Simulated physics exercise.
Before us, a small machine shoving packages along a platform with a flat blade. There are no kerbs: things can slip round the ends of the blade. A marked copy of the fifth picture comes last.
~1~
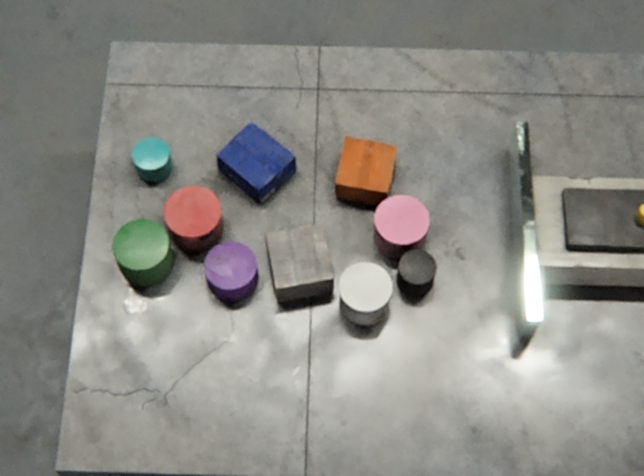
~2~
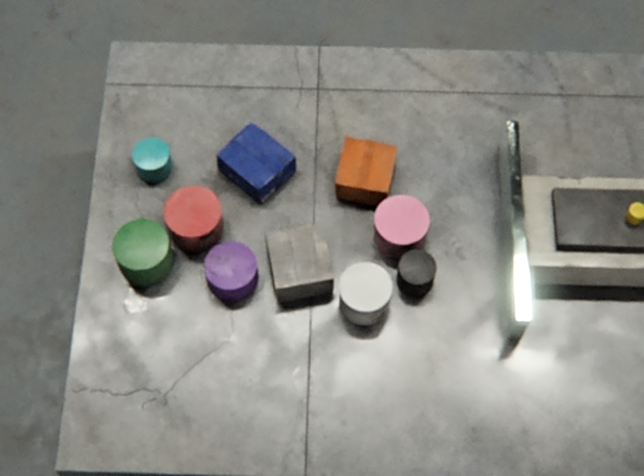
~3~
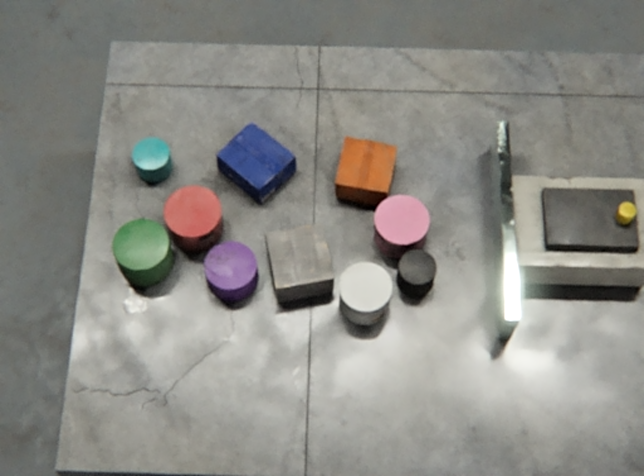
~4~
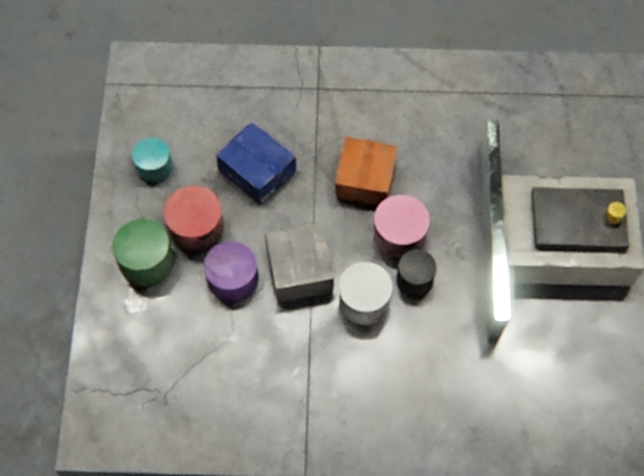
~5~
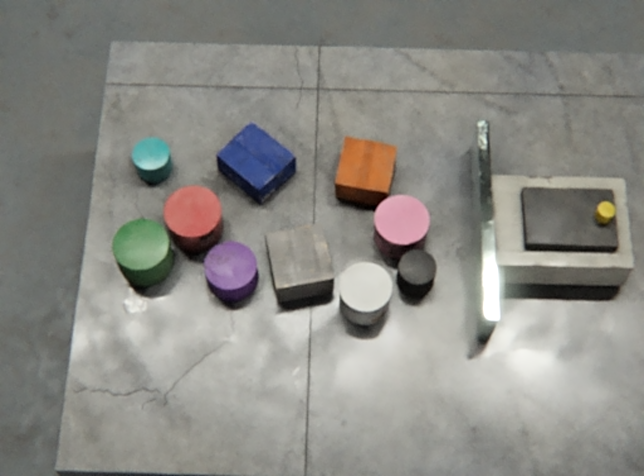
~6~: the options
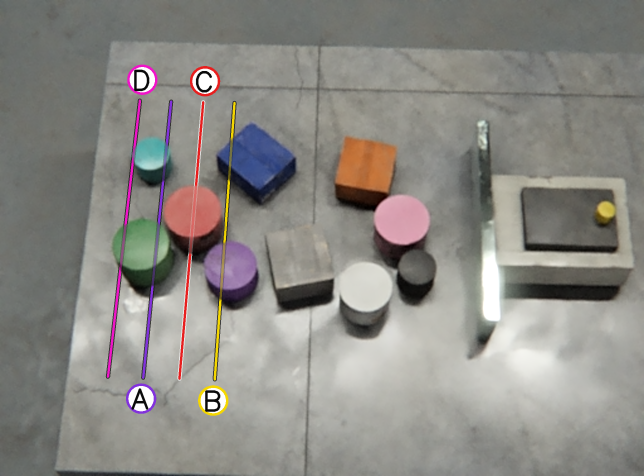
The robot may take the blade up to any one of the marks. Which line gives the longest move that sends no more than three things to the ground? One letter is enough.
The farthest such stop is C.
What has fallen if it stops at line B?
The turquoise canister.
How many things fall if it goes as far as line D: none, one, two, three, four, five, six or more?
By then, six or more.
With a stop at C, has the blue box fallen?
By then, no.
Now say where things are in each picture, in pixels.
Green canister (143, 253); turquoise canister (153, 160); pink pail (400, 228), in the first picture.
Robot (594, 218); grey crate (300, 263), in the second picture.
Robot (584, 218); black canister (417, 273), in the third picture.
Robot (573, 218); red pail (195, 219), in the fourth picture.
Robot (562, 217); blue box (256, 162); green canister (143, 253); turquoise canister (153, 160), in the fifth picture.
On the marked copy, A at (158, 231); B at (225, 233); C at (192, 232); D at (125, 230).
Following C. Soon after the start, robot (455, 215); white pail (343, 309); orange parcel (345, 175).
Later, robot (347, 212); turquoise canister (120, 157); green canister (126, 250).
In the end, robot (268, 210); green canister over the edge; turquoise canister over the edge; three fallen.
As for the rest, A drops five; B is within the limit but short; D drops six.
